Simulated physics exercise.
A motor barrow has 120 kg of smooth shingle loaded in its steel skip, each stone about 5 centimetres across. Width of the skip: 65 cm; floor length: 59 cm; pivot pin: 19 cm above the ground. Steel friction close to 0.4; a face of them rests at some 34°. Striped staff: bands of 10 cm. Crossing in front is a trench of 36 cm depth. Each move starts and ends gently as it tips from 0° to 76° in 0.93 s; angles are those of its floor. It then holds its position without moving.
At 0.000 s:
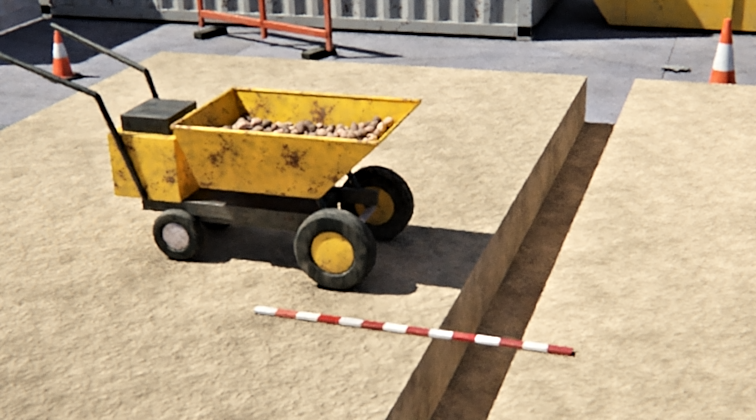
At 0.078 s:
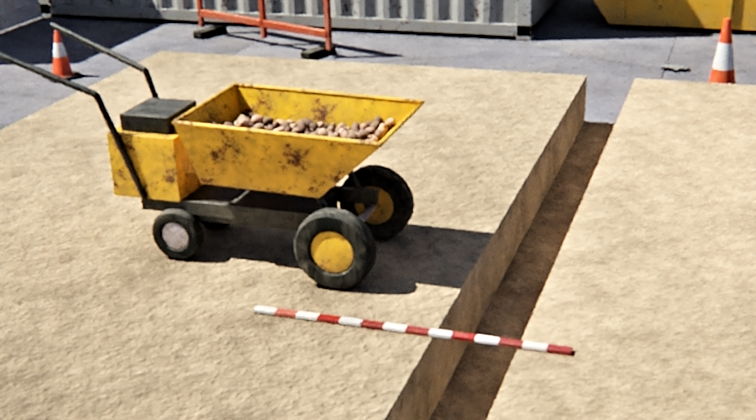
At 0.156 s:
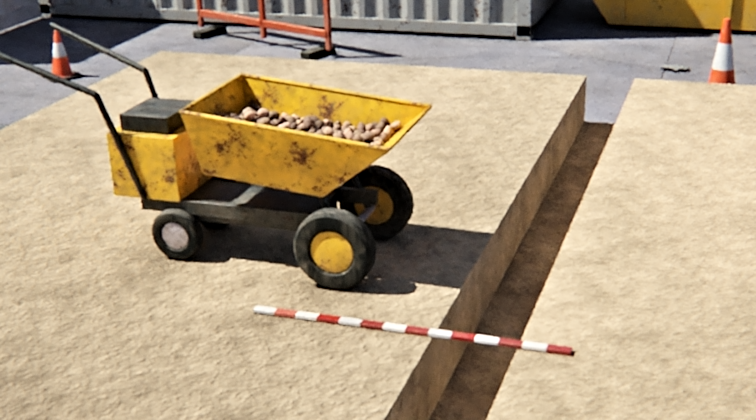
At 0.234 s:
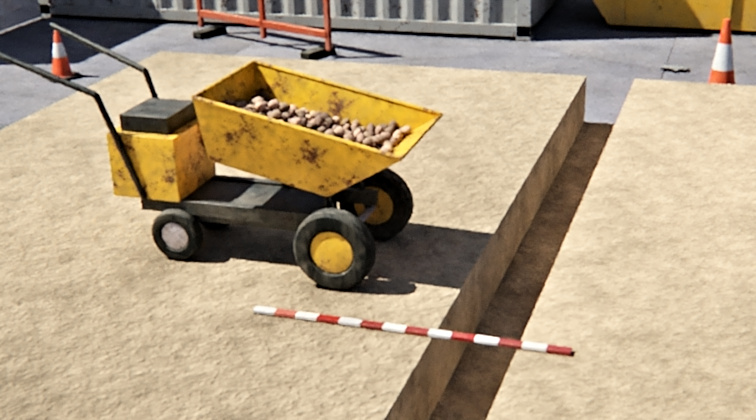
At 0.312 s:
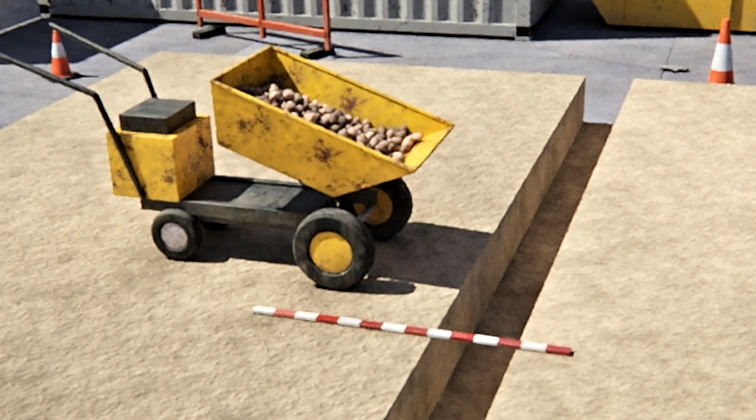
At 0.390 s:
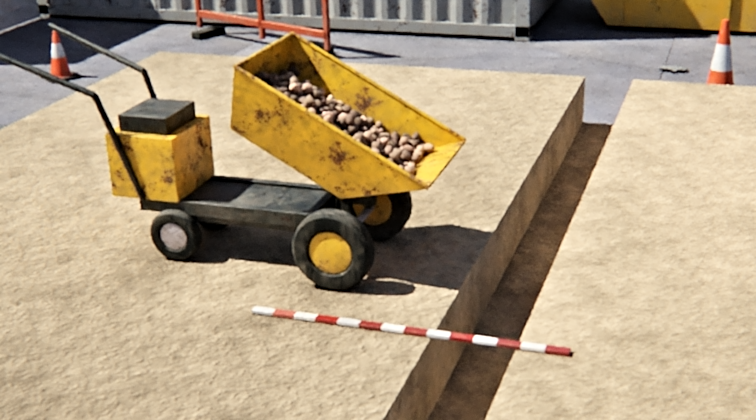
The yellow skip on a small motor barrow, loaded with smooth brown stones, tilted up steadily from level, its back end rising and its lip dipping toward the right, while the wheels stayed still.
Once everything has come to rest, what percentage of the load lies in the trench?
92 %.
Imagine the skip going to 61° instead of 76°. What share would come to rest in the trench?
Roughly 75%.
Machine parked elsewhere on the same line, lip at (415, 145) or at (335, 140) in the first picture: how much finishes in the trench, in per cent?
45 % and 80 %.
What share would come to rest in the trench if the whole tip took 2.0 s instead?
About 95%.
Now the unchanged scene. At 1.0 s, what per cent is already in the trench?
Some 55 per cent of the load by that point.
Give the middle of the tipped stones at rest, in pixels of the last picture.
Roughly at (512, 333).
After 0.7 s the floor is at 64°; 100 % in the skip; the foremost stones are at (459, 231).
After 1.0 s the floor is at 76°; 44 % in the skip, 54 % in the trench, 2 % past the trench; the foremost stones are at (556, 277).
After 1.4 s the floor is at 76°; 2 % in the skip, 90 % in the trench, 8 % past the trench; the foremost stones are at (682, 287).
After 3.3 s the floor is at 76°; 0 % in the skip, 92 % in the trench, 8 % past the trench; the foremost stones are past the picture's edge.
